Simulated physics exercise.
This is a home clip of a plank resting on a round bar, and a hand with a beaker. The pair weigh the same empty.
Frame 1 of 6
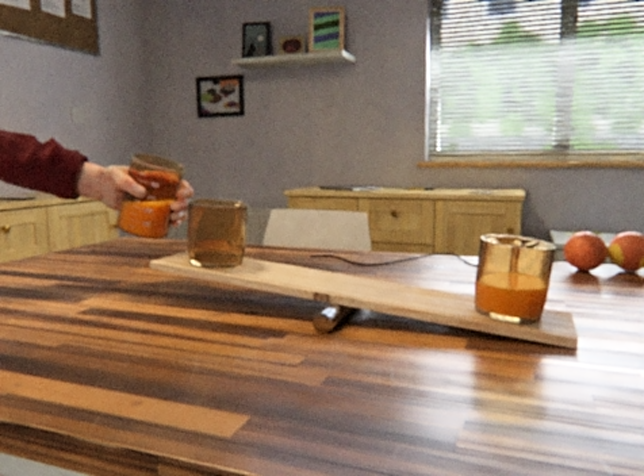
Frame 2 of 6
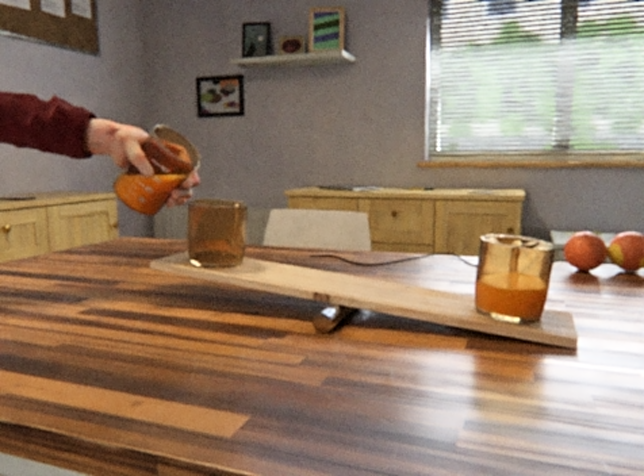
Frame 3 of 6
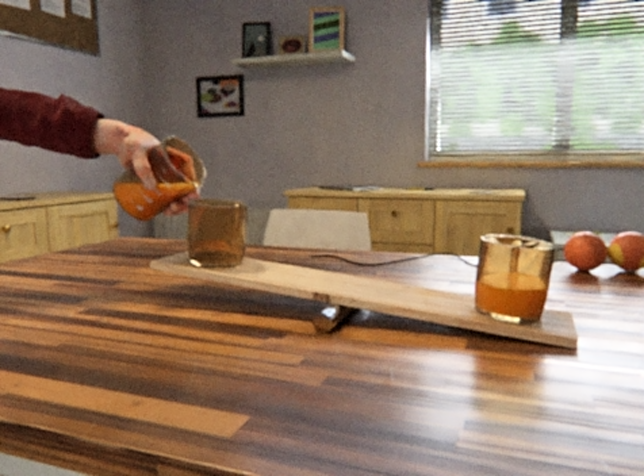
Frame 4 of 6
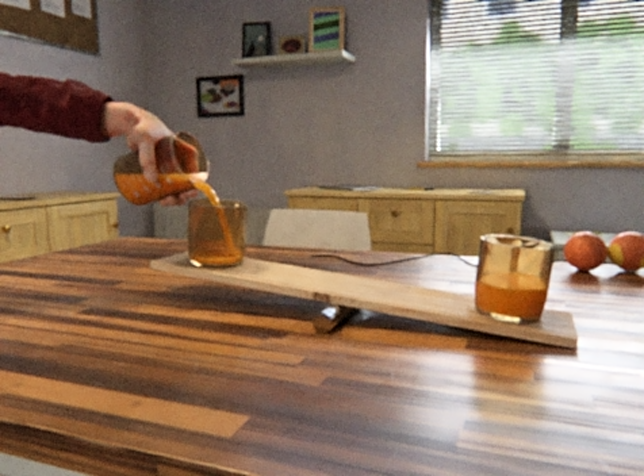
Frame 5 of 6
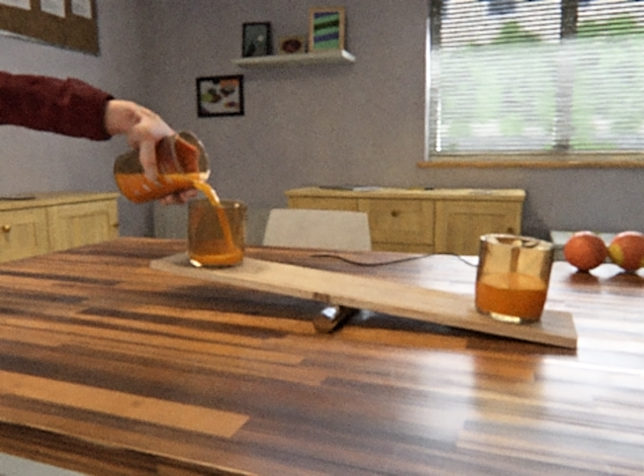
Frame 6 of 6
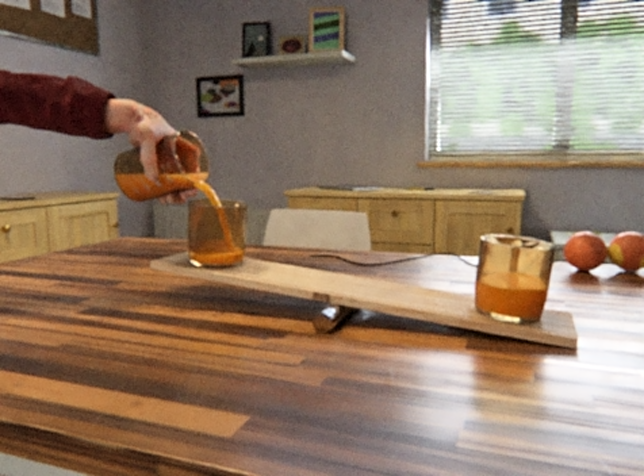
A hand tilts a beaker of orange juice over the empty left mug on the raised end of a plank, then pours a thin stream into it, while the plank and the partly filled right mug stay still.
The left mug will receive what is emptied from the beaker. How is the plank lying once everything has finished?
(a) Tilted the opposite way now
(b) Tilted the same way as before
The answer is a.
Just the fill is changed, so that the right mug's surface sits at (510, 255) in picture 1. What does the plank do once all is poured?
Given that level, I'd expect it to stay unmoved.
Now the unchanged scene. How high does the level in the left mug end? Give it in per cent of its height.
Roughly 55 per cent.
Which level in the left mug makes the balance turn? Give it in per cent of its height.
Roughly 35 %.
A moment on, the left mug is about a third full; the plank leans as before.
Further on, the left mug is about half full; the plank has swung over, and that end is down.
When it is over, the left mug is about half full; the plank has swung over, and that end is down.
